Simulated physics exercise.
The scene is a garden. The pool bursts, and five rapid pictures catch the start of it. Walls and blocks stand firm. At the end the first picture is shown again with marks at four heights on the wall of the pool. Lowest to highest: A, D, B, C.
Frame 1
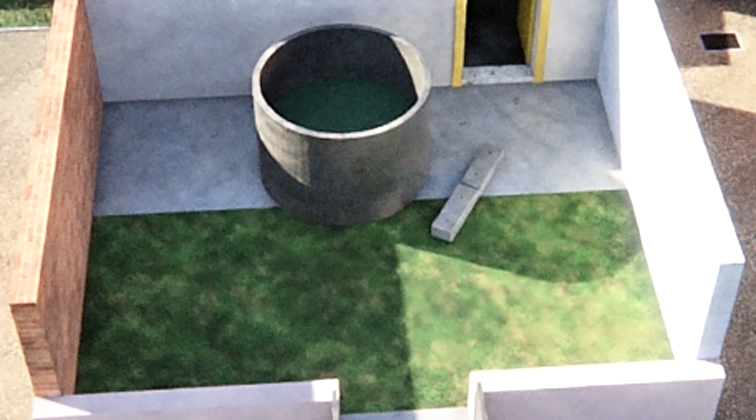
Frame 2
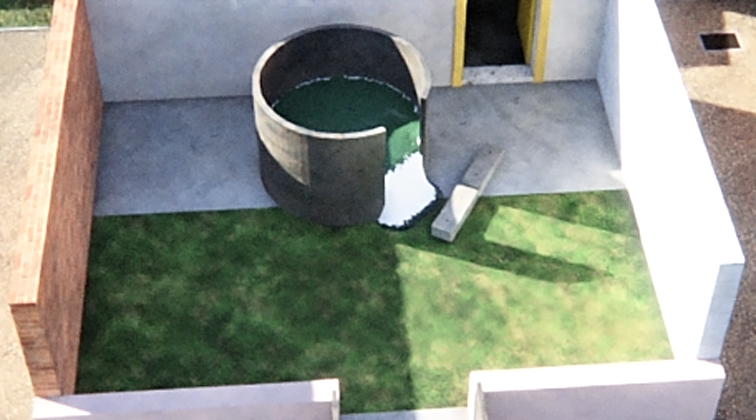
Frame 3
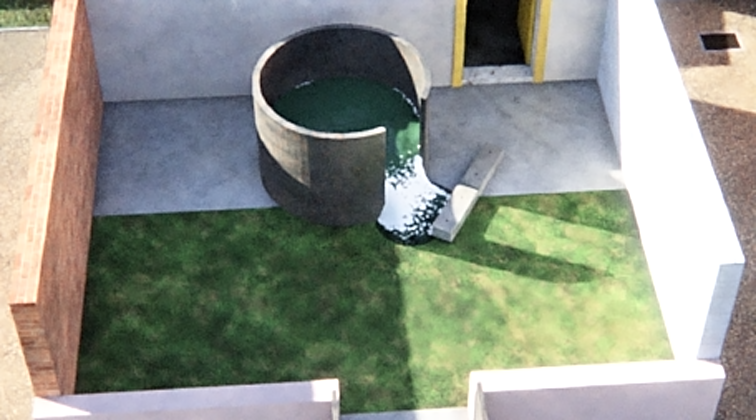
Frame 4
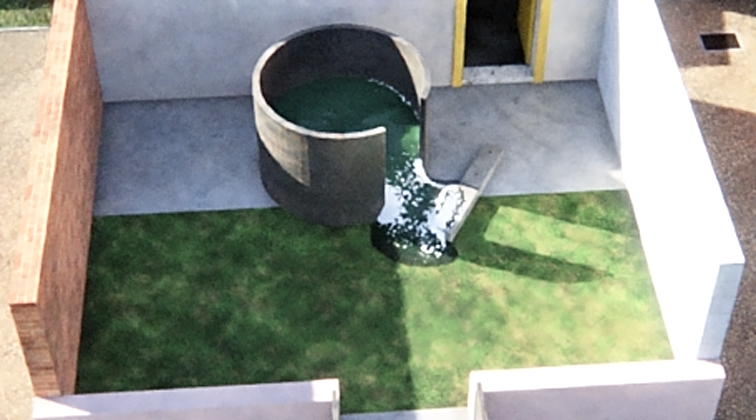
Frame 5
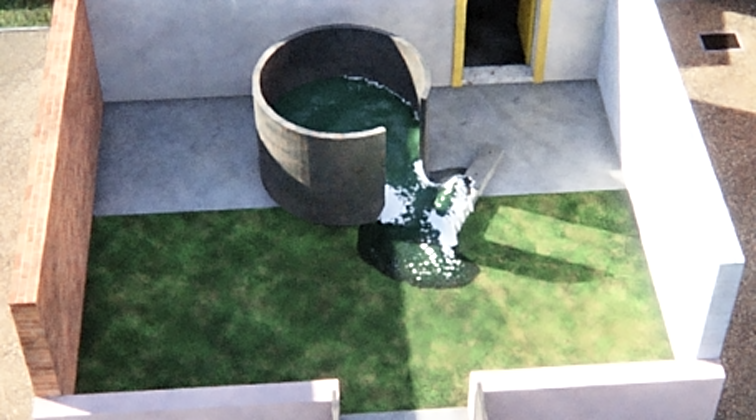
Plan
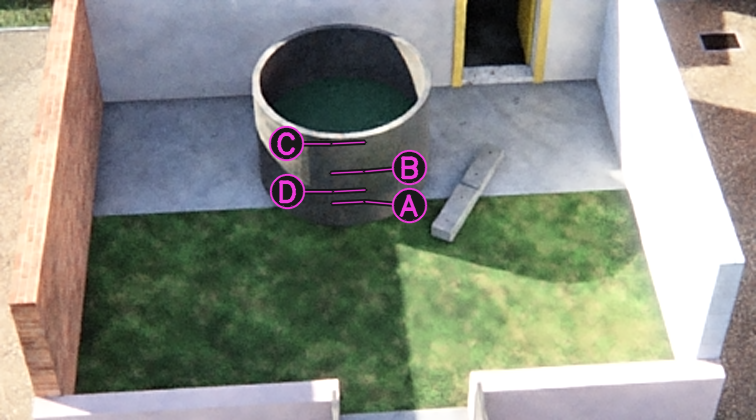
In a walled garden, a round grey tank of dark green water opens on its right side, and water pours out in a white, foaming stream, runs against a pale slab, and spreads across the edge of the grass.
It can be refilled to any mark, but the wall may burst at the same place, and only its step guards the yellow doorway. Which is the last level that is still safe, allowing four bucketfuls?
Mark B.
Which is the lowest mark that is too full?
The answer is C.
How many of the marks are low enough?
Three.
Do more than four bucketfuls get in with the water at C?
Yes, it does.
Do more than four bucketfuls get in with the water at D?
No.
On the marked copy, A at (348, 202); B at (348, 172); C at (347, 143); D at (348, 190); from the bottom up A, D, B, C.
Choosing A, nothing gets over.
Choosing B, a splash gets over, under a bucket.
Choosing C, about 9 bucketfuls get in.
Choosing D, a splash gets over, under a bucket.
